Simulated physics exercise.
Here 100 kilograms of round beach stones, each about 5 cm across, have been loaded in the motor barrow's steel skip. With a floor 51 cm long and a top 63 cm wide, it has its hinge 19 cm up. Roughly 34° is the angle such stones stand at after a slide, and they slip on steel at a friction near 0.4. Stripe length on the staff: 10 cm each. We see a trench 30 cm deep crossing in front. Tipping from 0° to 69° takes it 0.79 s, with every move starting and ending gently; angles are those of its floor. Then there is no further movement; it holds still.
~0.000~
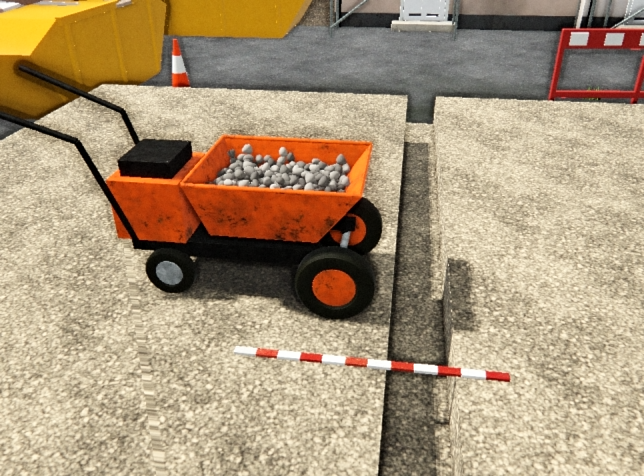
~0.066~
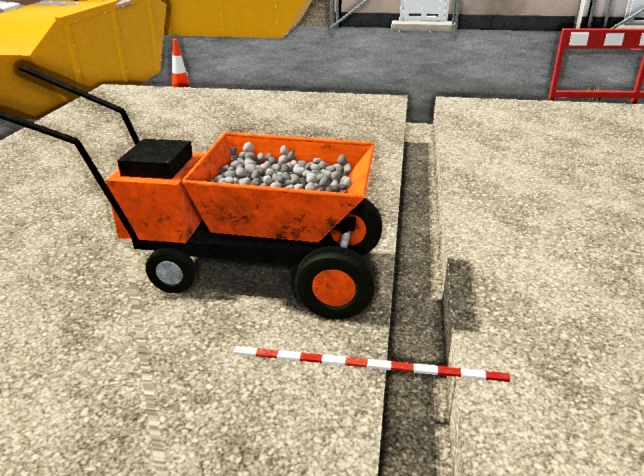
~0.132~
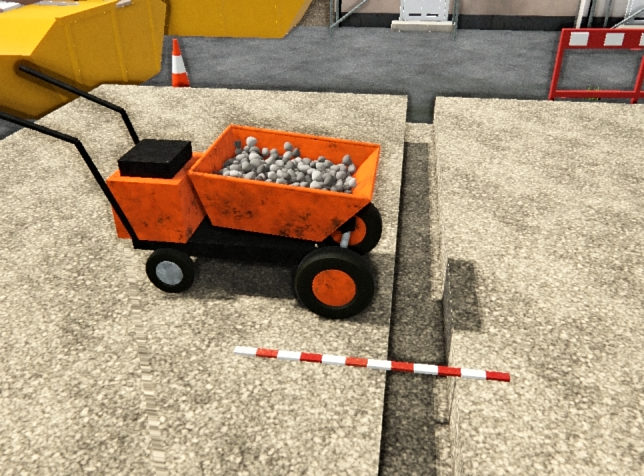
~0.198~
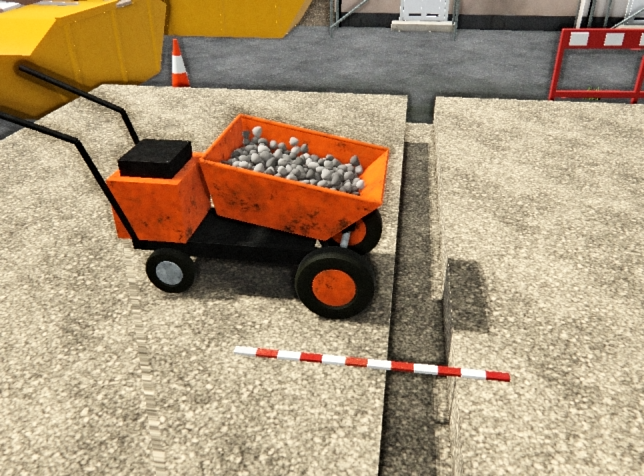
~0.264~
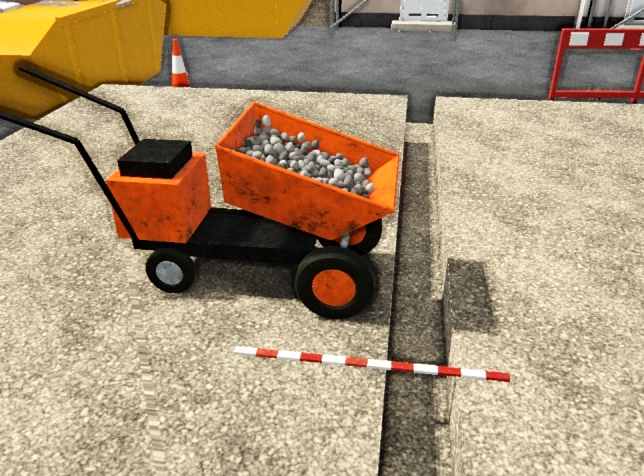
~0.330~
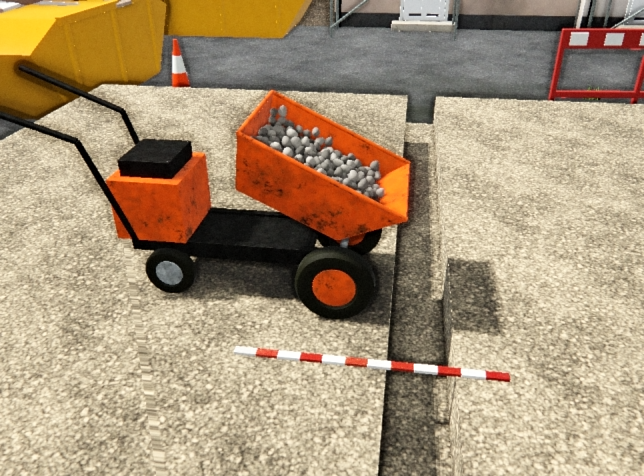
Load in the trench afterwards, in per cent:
18 %.
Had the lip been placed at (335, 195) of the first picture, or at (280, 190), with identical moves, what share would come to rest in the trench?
I'd say some 40 per cent and some 90 per cent.
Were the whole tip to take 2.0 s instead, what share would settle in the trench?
In that case some 30 per cent.
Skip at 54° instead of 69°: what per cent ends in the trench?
Some 15% would finish there.
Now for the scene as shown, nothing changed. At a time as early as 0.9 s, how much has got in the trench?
0 per cent, give or take.
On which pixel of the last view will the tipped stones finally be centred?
The resting stones are centred at roughly (501, 294).
After 0.6 s the floor is at 58°; 100 % in the skip; the foremost stones are at (422, 228).
After 0.9 s the floor is at 69°; 72 % in the skip, 2 % in the trench, 26 % past the trench; the foremost stones are at (515, 310).
After 1.2 s the floor is at 69°; 22 % in the skip, 2 % in the trench, 76 % past the trench; the foremost stones are at (641, 303).
After 3.2 s the floor is at 69°; 0 % in the skip, 18 % in the trench, 82 % past the trench; the foremost stones are past the picture's edge.
